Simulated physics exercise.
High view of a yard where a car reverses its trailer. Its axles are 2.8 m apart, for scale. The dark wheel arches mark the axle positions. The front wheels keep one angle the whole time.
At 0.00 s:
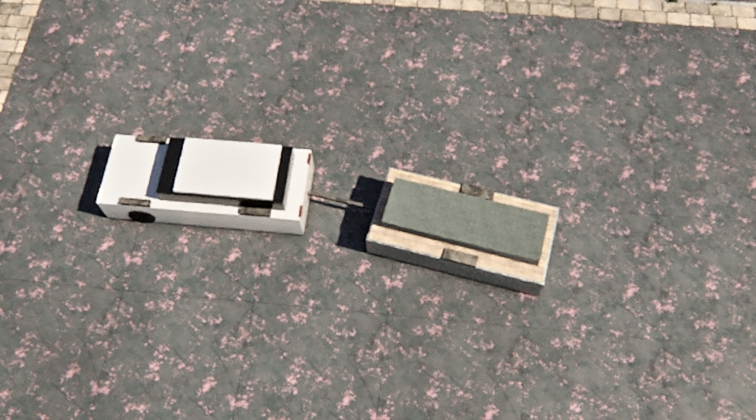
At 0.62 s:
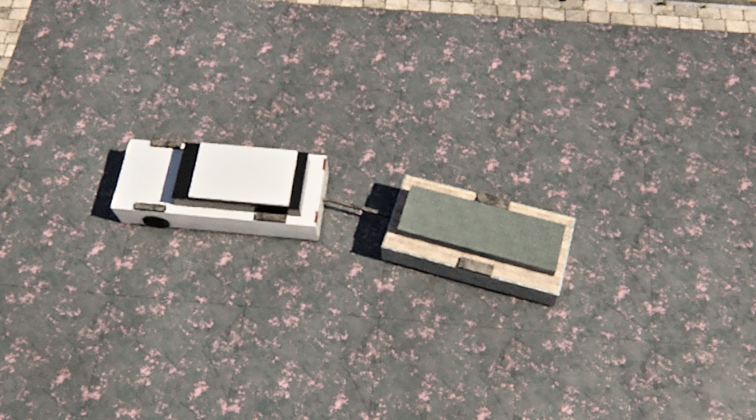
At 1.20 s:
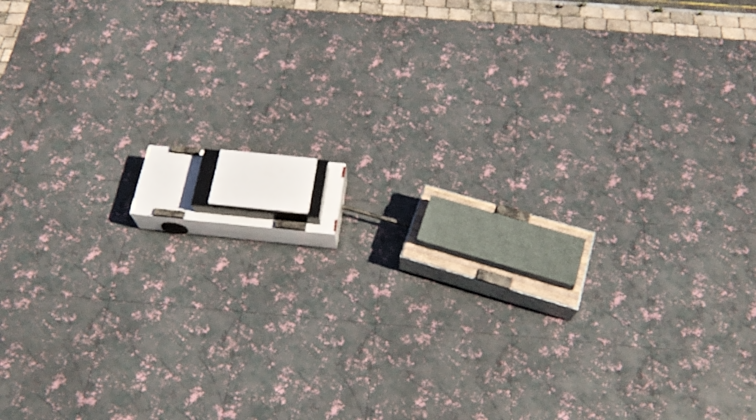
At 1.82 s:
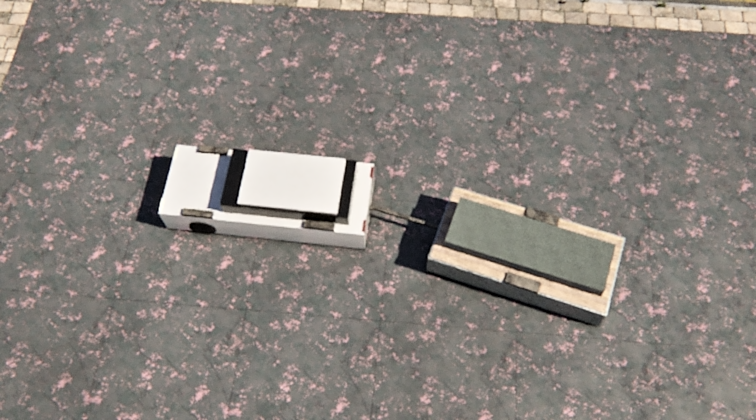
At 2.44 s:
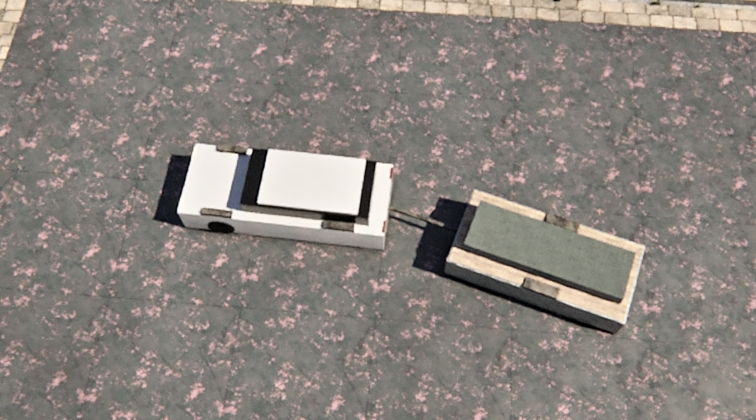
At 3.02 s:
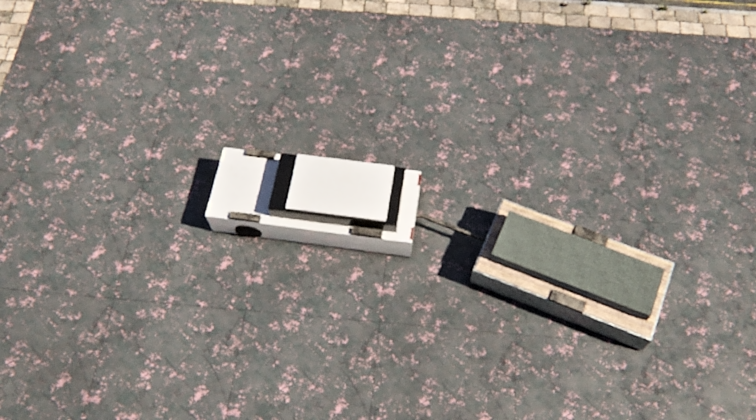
In a paved yard seen from above, a white car slowly backed its pale trailer with a grey-green top toward the right, and the trailer angled slightly more downward as they went.
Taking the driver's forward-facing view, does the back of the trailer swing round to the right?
It folds toward the left.
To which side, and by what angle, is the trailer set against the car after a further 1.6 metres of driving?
20° to the left.
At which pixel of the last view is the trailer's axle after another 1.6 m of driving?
Estimated position: Close to (648, 298).
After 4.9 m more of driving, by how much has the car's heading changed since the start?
It has turned about 8°.
By 4.8 s, the tail is 21° to the car's left, the car has turned 5° and the trailer's axle is at (648, 298) of the last picture.
By 6.6 s, the tail is 30° to the car's left, the car has turned 6° and the trailer's axle is at (713, 338) of the last picture.
By 8.4 s, the tail is 42° to the car's left, the car has turned 8° and the trailer's axle is out of the picture.
By 10.3 s, the tail is 60° to the car's left, the car has turned 10° and the trailer's axle is out of the picture; it has jack-knifed.
